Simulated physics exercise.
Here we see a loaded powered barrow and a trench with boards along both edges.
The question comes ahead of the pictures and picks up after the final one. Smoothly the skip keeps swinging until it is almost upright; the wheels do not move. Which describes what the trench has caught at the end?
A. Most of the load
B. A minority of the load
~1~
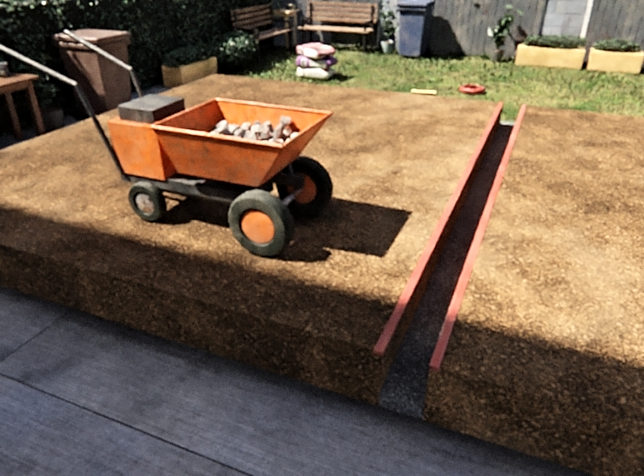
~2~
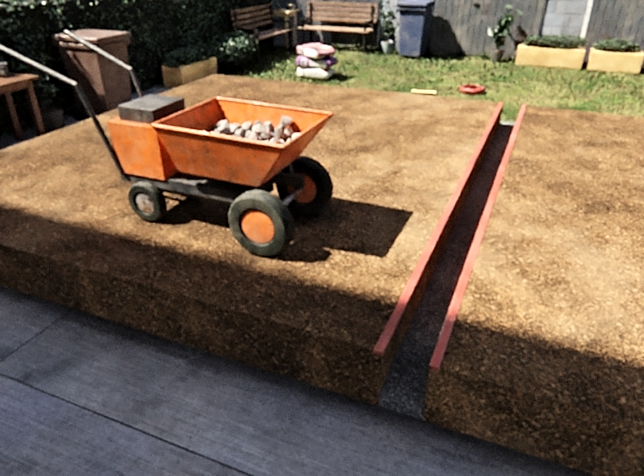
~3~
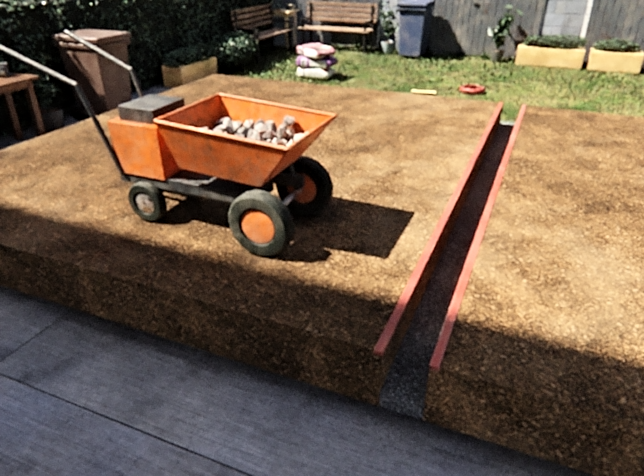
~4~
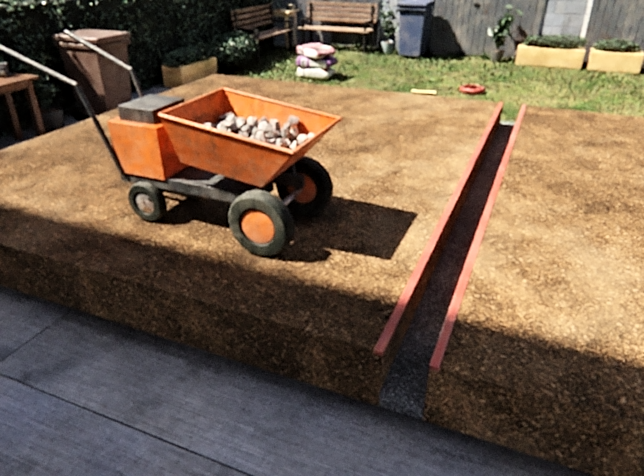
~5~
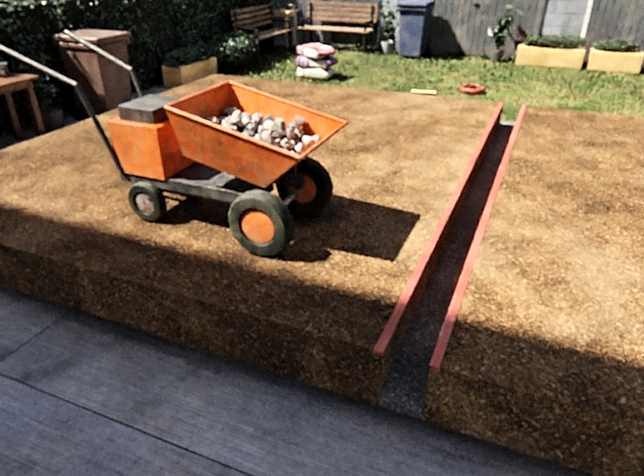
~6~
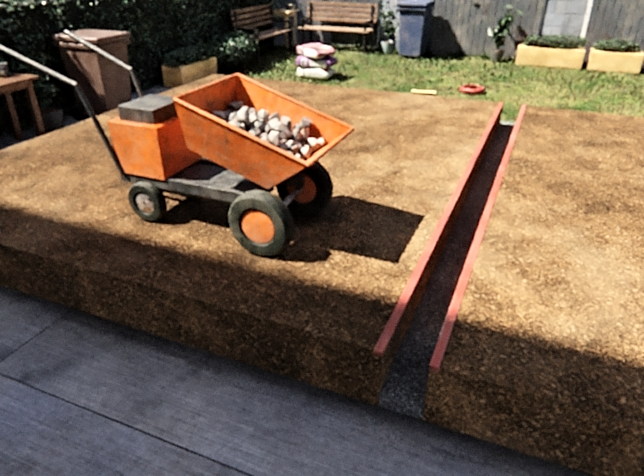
B, A minority of the load.
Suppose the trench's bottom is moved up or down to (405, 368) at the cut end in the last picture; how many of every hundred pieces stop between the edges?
Roughly 20 in a hundred.
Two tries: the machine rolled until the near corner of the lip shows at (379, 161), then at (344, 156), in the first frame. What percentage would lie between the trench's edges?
Roughly 40 per cent at the first spot and 90 per cent at the second.
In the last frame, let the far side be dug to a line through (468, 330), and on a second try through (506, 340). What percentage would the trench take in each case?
The first try gives 20 percent, then the second gives 20 percent.
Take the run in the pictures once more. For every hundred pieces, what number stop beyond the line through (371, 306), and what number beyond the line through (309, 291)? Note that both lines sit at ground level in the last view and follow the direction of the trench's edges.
Around 40 per cent for the first, and 80 per cent for the second.
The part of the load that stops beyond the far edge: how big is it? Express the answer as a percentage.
Share of load: Near 0 %.
Shortly afterwards, skip tipped steeply; the whole lot in the skip.
Next, skip tipped right over; the bulk in the skip; near a quarter short of the trench; only a few in or heaped over the trench; only a few falling.
Some moments later, skip tipped right over; near a quarter in the skip; near two thirds short of the trench; near a quarter in or heaped over the trench.
In the end, skip tipped right over; near a quarter in the skip; near half short of the trench; near a quarter in or heaped over the trench; none at all beyond it.
